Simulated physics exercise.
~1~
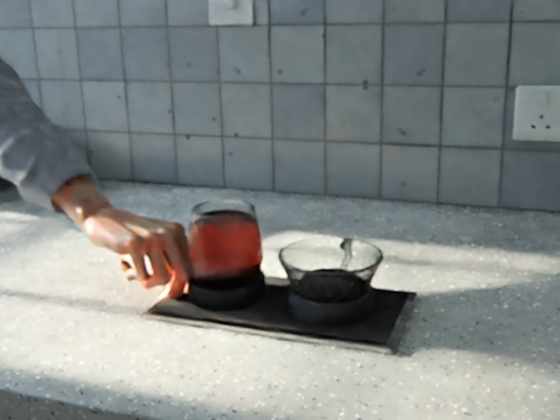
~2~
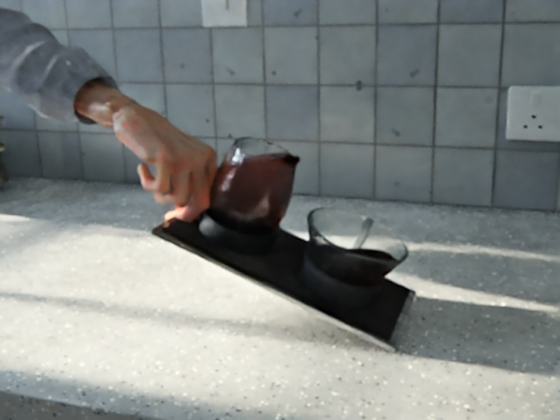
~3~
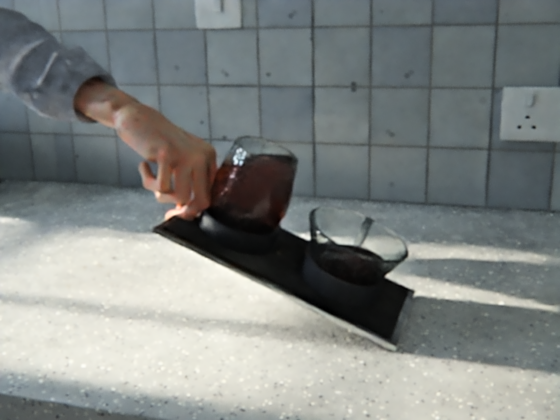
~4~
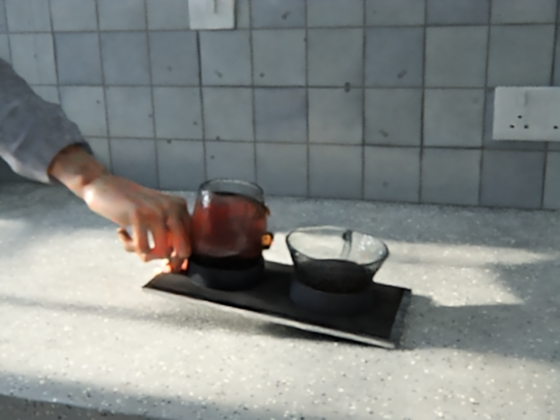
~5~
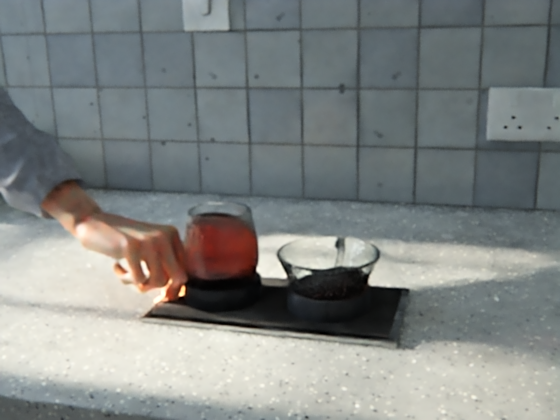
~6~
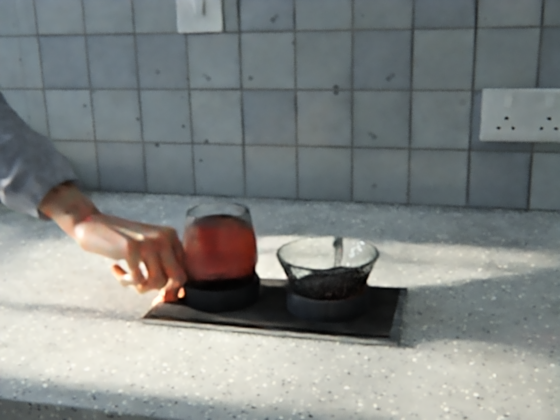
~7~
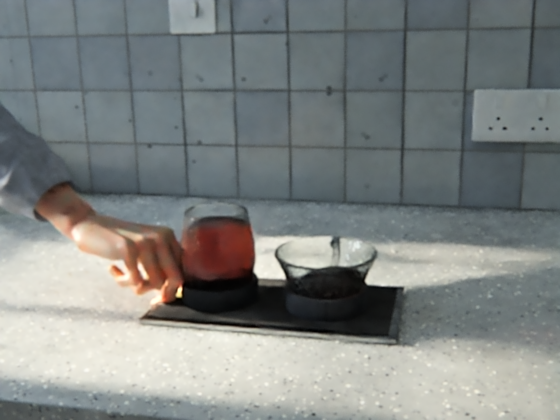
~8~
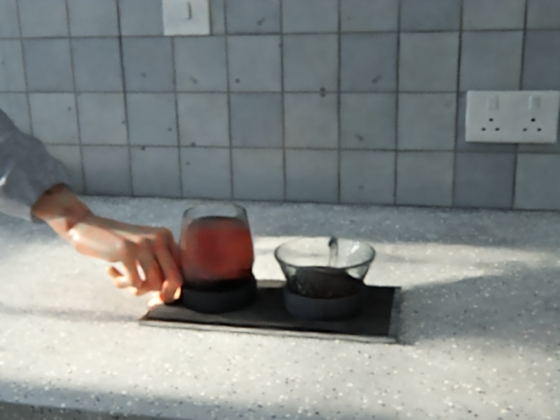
At the start, a hand holds the left end of a dark tray on a speckled countertop, with a stemless glass of reddish tea on the left and a wide, clear cup on the right, both in dark holders. The hand raises the left end, so the tray slopes steeply down to the right. Both vessels lean with it, and the tea sloshes, slopping over from the stemless glass. The hand then lowers the end until the tray lies flat again. Finally, both vessels stand upright in their holders, with the hand still at the tray's left end.
